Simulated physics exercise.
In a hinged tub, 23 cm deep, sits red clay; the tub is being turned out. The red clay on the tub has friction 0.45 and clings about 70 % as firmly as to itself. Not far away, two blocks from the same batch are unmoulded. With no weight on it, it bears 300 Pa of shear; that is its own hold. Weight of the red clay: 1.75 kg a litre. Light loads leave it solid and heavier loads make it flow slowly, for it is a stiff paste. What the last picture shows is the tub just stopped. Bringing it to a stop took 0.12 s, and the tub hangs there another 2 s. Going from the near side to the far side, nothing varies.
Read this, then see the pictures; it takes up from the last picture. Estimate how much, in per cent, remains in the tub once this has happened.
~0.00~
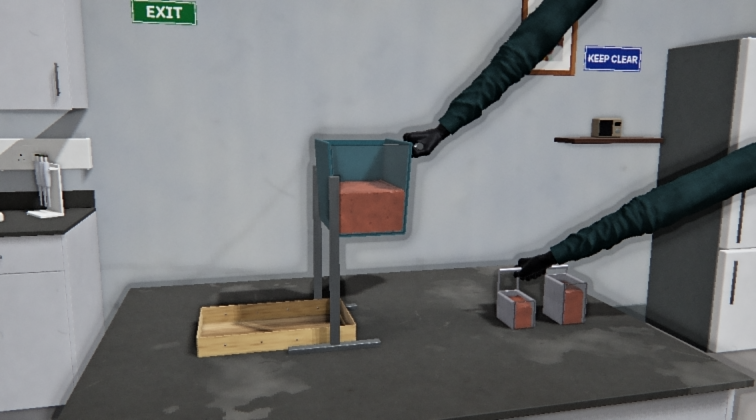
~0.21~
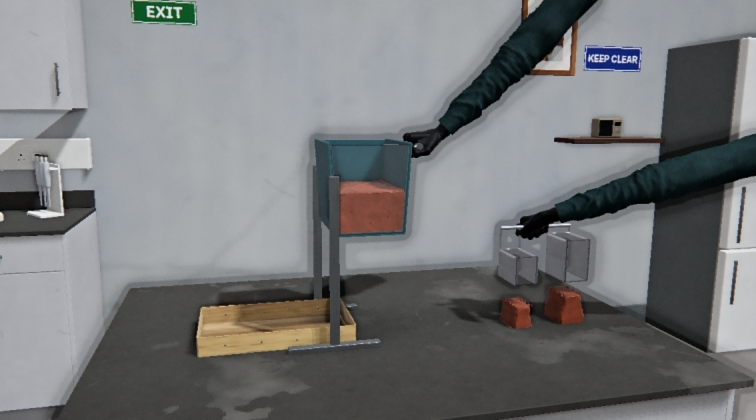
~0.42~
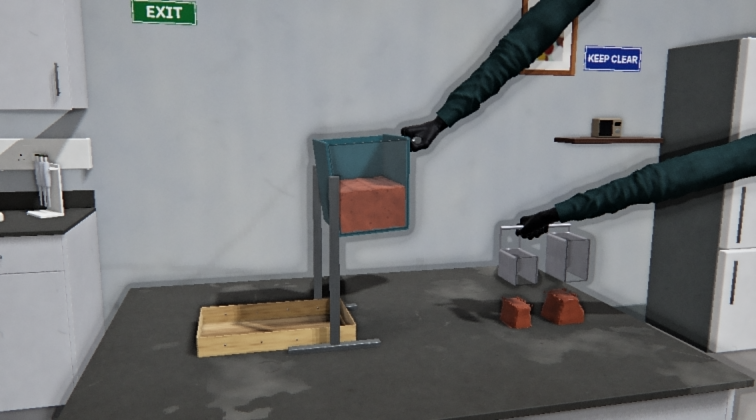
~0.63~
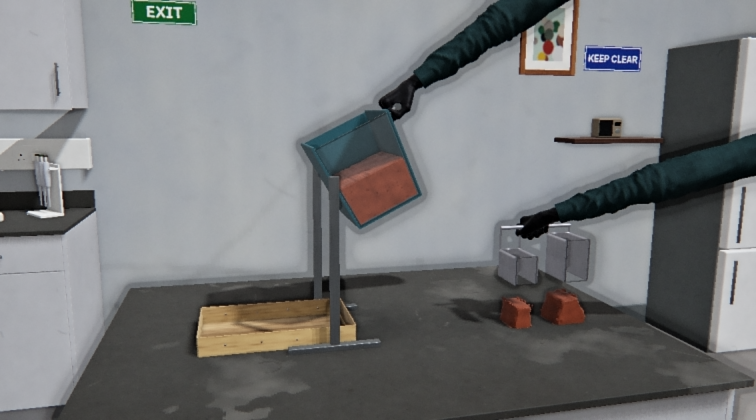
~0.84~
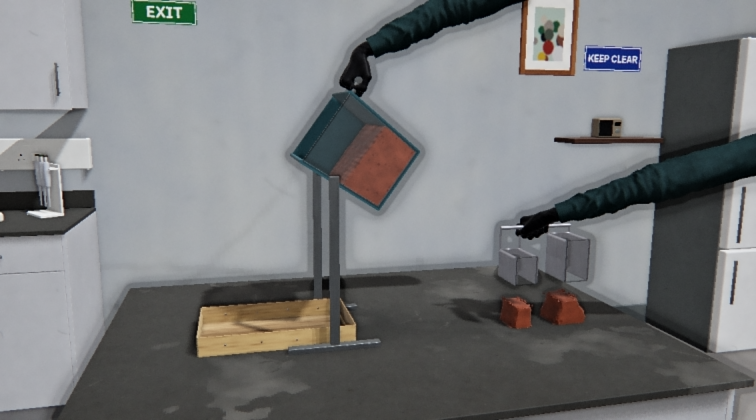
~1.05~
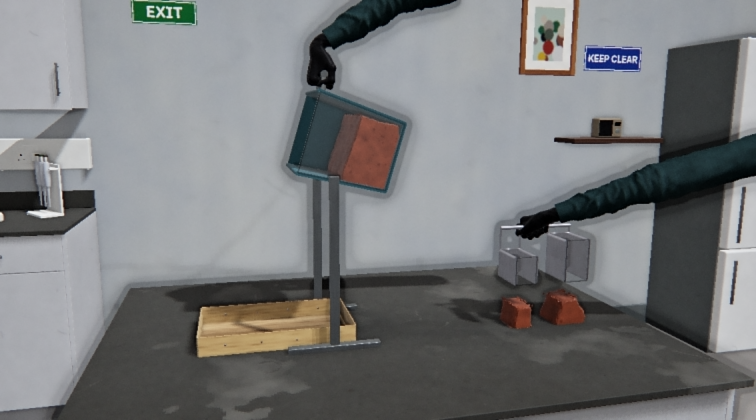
I would say about 100 per cent remains in the tub.
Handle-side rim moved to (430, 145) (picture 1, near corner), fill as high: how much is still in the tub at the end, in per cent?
It would be near 100 %.
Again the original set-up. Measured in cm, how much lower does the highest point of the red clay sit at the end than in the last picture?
Roughly 4 cm.
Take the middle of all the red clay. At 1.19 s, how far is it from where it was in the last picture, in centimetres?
Close to 2 centimetres.
After 1.19 s, the tub is at 74 degrees and holds 100 %.
After 1.36 s, the tub is at 74 degrees and holds 100 %.
After 1.53 s, the tub is at 74 degrees and holds 100 %.
After 1.70 s, the tub is at 74 degrees and holds 100 %.
After 3.05 s, at the end, the tub is at 74 degrees and holds 100 %.
